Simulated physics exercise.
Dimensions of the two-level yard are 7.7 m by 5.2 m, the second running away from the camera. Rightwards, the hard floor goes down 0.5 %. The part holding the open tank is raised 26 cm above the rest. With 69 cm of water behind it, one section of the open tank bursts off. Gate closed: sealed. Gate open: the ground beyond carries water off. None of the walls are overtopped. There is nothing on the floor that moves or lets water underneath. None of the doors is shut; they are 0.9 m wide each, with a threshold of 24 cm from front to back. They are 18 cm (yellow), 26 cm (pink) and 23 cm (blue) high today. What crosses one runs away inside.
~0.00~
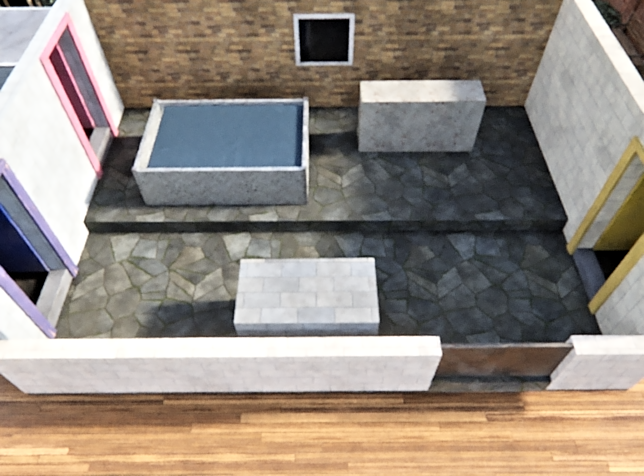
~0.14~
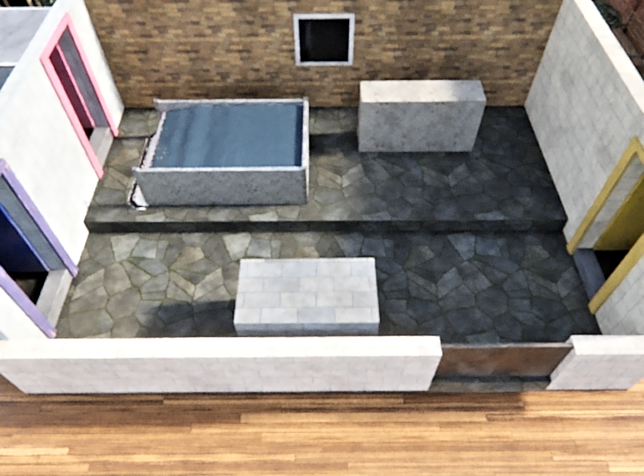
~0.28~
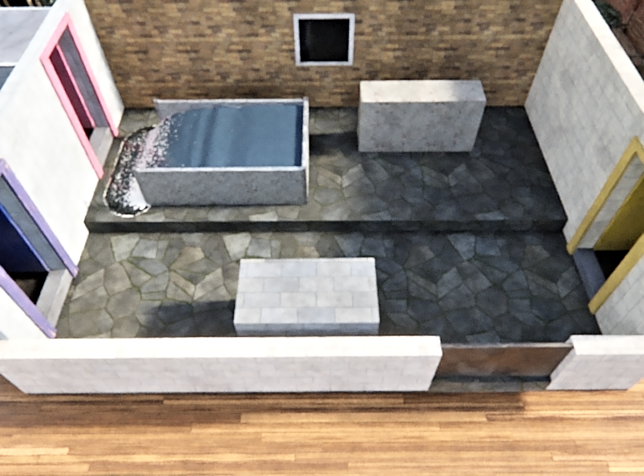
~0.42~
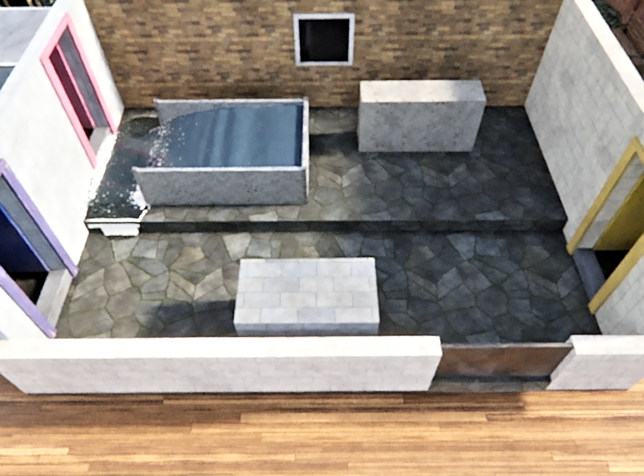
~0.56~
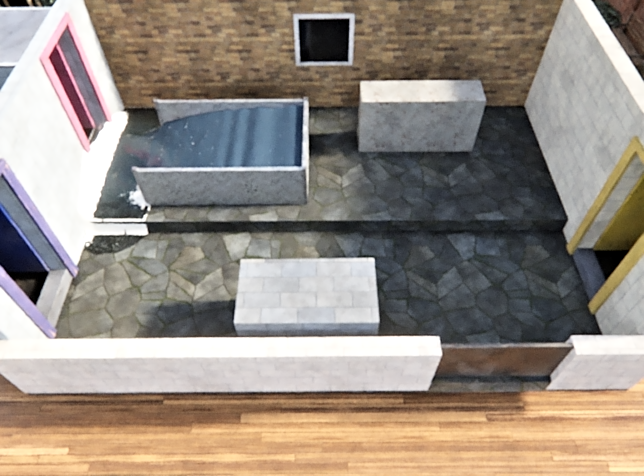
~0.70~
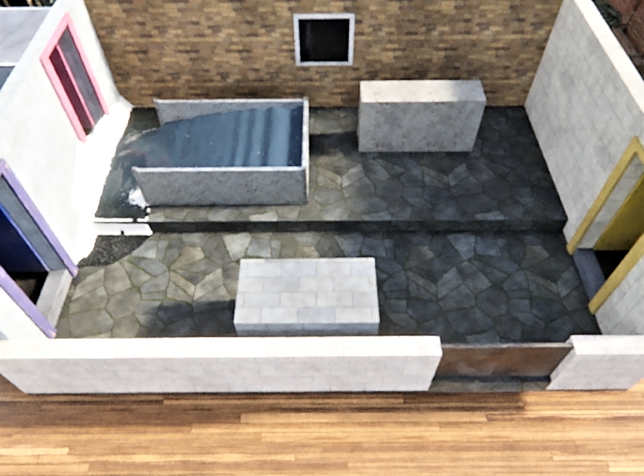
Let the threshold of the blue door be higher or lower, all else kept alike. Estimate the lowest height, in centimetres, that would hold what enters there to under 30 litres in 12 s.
I would say about 10 cm.
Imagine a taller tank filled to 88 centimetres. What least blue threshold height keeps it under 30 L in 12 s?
About 13.5 cm.
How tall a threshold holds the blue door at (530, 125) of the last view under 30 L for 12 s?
About 23 cm.
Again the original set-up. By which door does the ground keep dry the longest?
That's the yellow one.
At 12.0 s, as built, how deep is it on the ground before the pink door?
7.0 cm.
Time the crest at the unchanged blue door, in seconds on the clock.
Approximately 6.0 s.
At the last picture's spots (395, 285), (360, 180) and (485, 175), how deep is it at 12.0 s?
About 13, 1 and 1 cm.
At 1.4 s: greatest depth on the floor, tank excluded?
I'd estimate roughly 54 cm.
After 1.4 s water covers 15 % of the floor, deepest (54 cm) near (124, 112); 10 cm at the blue door, 0 litres in over its 23 cm threshold.
After 3.0 s water covers 35 % of the floor, deepest (36 cm) near (46, 355); 11 cm at the blue door, 0 litres in over its 23 cm threshold.
After 12.0 s water covers 90 % of the floor, deepest (22 cm) near (604, 364); 10 cm at the blue door, 0 litres in over its 23 cm threshold.
At the blue door as built, the water arrived by 1.0 s and peaked near 15 cm at 5.8 s.
Run again over the same 12 s with other heights there, 45 litres in over 9 cm, 15 litres over 12 cm. The limit of 30 litres is kept from about 10 cm up.
